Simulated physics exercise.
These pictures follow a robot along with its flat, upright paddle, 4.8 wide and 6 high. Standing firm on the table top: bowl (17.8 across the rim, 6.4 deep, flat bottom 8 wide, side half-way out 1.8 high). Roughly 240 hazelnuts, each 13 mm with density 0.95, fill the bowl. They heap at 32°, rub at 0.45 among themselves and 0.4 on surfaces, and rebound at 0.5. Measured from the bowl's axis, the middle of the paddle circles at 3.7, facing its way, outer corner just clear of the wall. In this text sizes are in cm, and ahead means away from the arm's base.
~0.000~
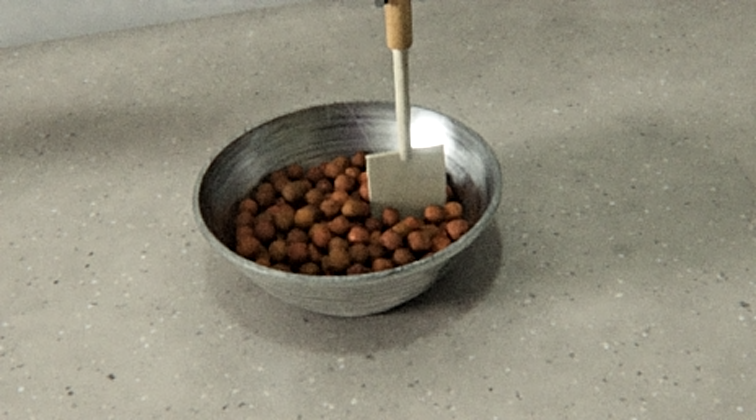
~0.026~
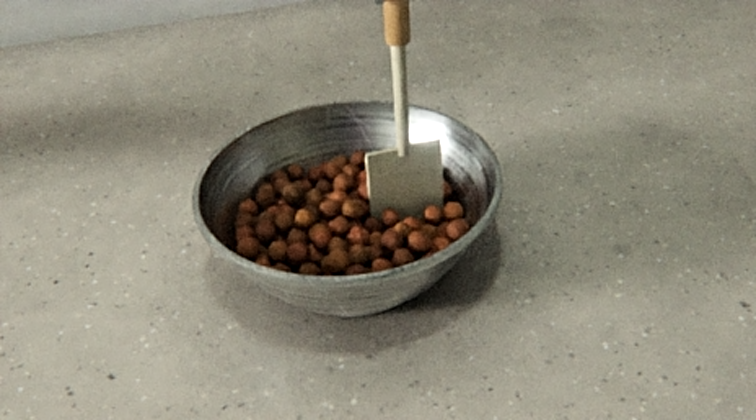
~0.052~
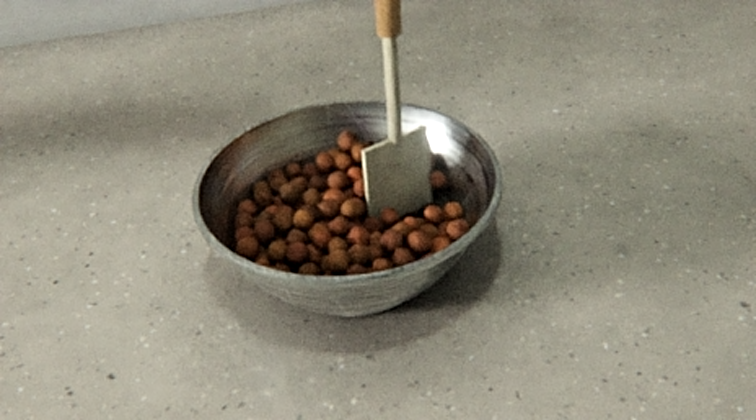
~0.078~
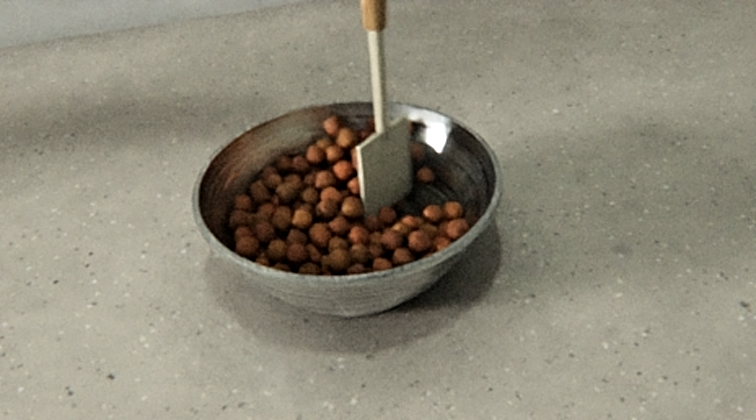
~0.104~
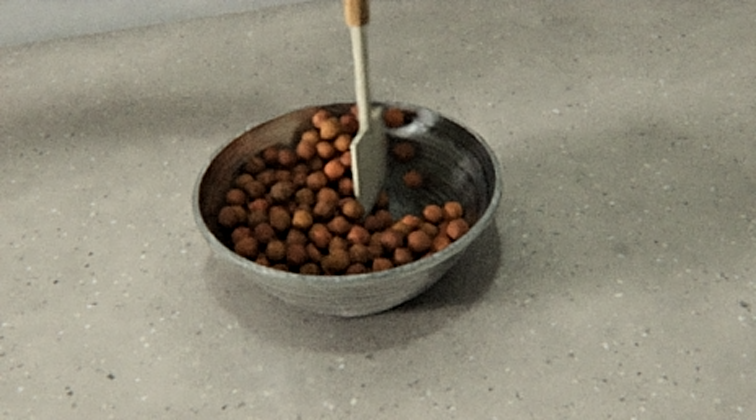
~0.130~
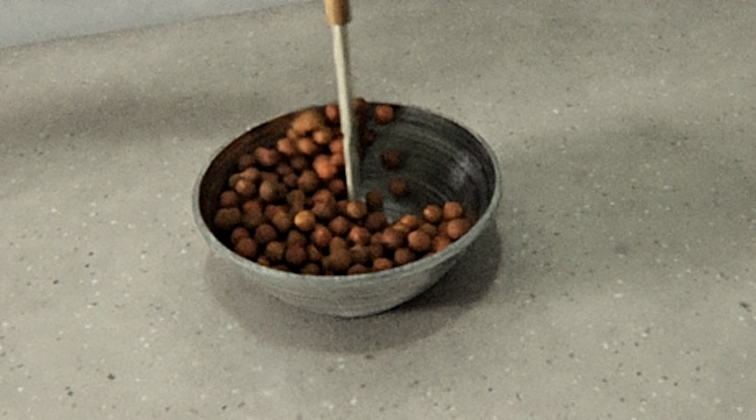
A metal bowl of round brown nuts sat on a speckled table top while a flat, upright paddle swept leftward through them, turning edge-on, pushing some up the far side and clearing a gap behind it.
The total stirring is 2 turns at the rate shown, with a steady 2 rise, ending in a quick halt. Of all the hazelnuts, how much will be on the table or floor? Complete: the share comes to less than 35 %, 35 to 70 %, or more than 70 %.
The share comes to less than 35 %.
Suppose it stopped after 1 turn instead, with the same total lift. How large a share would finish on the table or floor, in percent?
It would be around 20 per cent.
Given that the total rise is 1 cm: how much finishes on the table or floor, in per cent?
I'd put it at about 30 per cent.
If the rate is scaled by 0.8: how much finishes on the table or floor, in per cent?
That gives some 15 percent.
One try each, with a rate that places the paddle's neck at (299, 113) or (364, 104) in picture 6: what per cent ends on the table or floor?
First try: Around 50 %; second try: Around 15 %.
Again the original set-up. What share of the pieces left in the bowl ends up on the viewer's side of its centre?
I'd say around 55 per cent.
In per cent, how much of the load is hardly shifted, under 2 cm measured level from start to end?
Around 5 in a hundred, roughly.
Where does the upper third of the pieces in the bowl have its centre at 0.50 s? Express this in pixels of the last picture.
Near (440, 182).
By 0.50 s, 328° round, highest piece 9 above the table; 206 in the bowl, 28 on the table or floor, 9 in flight or on the tool.
By 0.87 s, 220° round, highest piece 8 above the table; 188 in the bowl, 53 on the table or floor, 2 in flight or on the tool.
By 1.25 s, 0° round, highest piece 6 above the table; 185 in the bowl, 58 on the table or floor.
By 1.95 s, 0° round, highest piece 6 above the table; 185 in the bowl, 58 on the table or floor.
Final count, 185 in the bowl, 58 on the table or floor. That is 24 % on the table or floor.
